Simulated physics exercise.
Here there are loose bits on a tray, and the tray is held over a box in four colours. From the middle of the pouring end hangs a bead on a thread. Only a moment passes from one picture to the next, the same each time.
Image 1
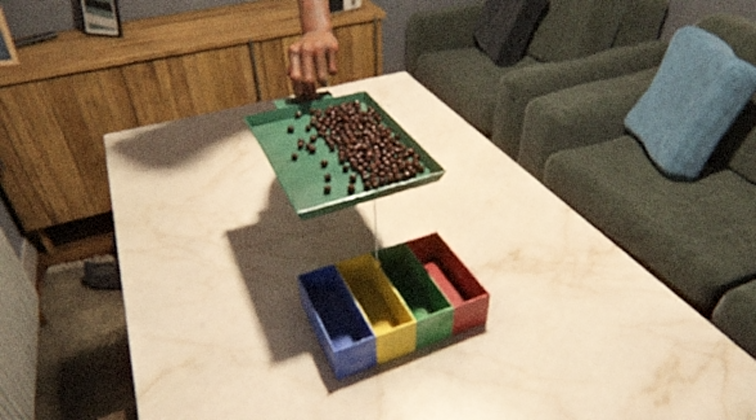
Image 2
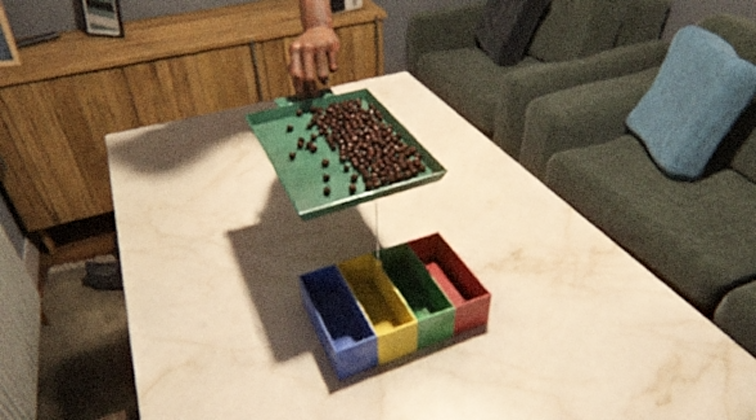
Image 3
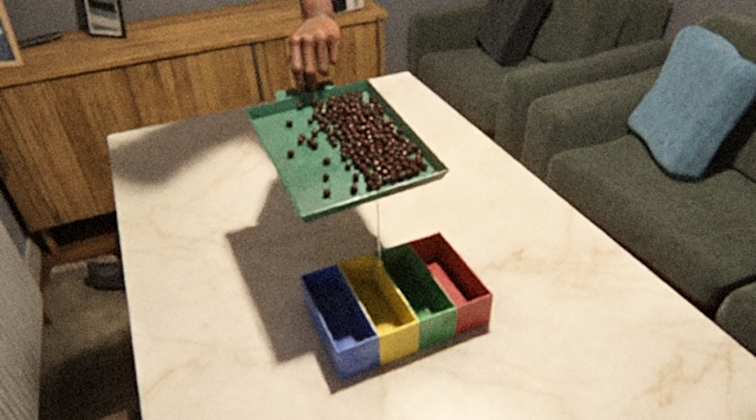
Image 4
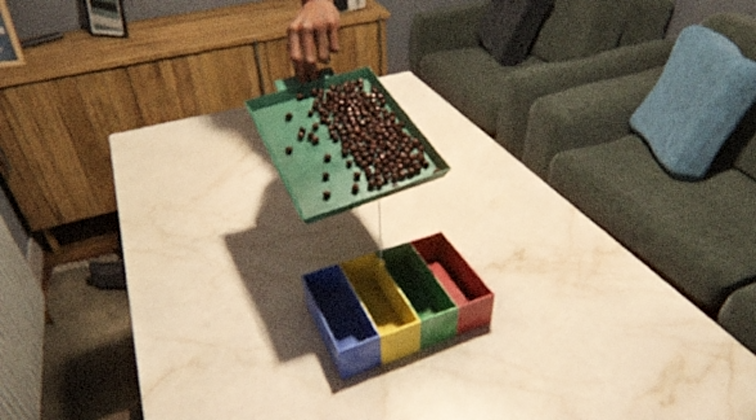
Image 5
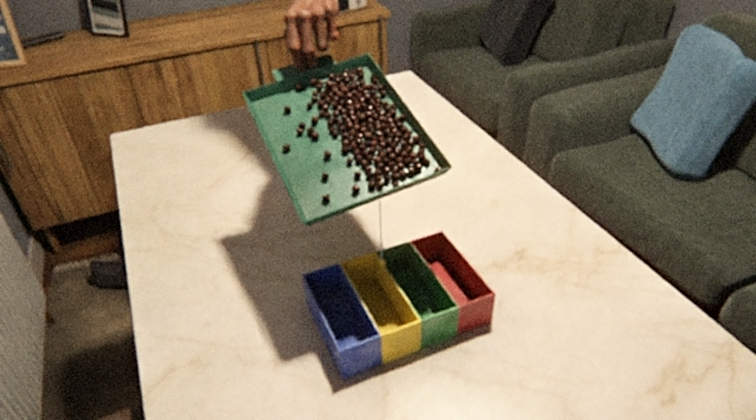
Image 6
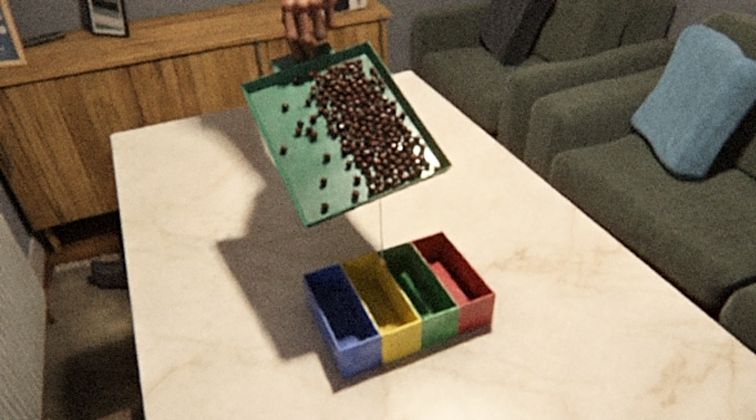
A hand raises the back of a green tray of brown balls above a four-coloured box.
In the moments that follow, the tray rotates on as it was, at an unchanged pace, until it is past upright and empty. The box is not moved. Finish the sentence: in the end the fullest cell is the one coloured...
In the end the fullest cell is the one coloured blue.
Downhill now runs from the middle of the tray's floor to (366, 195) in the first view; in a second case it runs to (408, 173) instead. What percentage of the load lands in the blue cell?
First heading roughly 20 %, second roughly 0 %.
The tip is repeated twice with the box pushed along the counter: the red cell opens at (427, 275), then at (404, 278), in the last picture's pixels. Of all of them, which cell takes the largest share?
One: Blue. Two: The yellow one.
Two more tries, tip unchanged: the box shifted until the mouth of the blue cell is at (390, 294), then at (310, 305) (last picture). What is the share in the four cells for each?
In order: 0 per cent and 80 per cent.
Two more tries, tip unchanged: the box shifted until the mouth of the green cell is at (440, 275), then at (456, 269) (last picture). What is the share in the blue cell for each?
Around 20 and then 10 per cent.
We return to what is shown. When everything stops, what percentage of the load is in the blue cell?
About 50 per cent.
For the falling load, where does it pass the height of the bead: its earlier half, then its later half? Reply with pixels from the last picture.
Roughly (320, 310) first, then roughly (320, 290).
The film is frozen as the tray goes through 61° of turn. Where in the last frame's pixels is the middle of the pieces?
At about (327, 230).
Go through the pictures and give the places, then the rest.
In the first picture, corners of the pouring end (301, 208) and (440, 170), level; middle of the load (361, 138), chocolate balls; bead on its thread (377, 263); blue cell (356, 355); yellow cell (396, 340); green cell (434, 326); red cell (471, 312).
In the second picture, corners of the pouring end (302, 209) and (441, 169), level; middle of the load (362, 137).
In the third picture, corners of the pouring end (304, 211) and (443, 168), tipped barely, lowest at the left corner; middle of the load (363, 133).
In the fourth picture, corners of the pouring end (306, 214) and (444, 167), tipped a little, lowest at the left corner; middle of the load (364, 126).
In the fifth picture, corners of the pouring end (307, 216) and (445, 165), tipped a little, lowest at the left corner; middle of the load (364, 120), about a tenth on the move.
In the sixth picture, corners of the pouring end (307, 219) and (446, 164), tipped clearly, lowest at the left corner; middle of the load (363, 117), almost all on the move; blue cell (361, 355); yellow cell (401, 340); green cell (440, 325); red cell (476, 312).
Just after the last frame, tray tipped steeply; roughly half on the tray; about a tenth in the blue cell; just a few in the yellow cell; roughly a third falling or outside the box.
A moment on, tray tipped right over; just a few on the tray; roughly half in the blue cell; about a tenth in the yellow cell; just a few in the green cell; roughly half falling or outside the box.
Further on, tray tipped past a quarter turn; roughly half in the blue cell; about a tenth in the yellow cell; just a few in the green cell; roughly half falling or outside the box.
When it is over, tray tipped past a quarter turn; roughly half in the blue cell; about a tenth in the yellow cell; just a few in the green cell; not one in the red cell; roughly half outside the box.
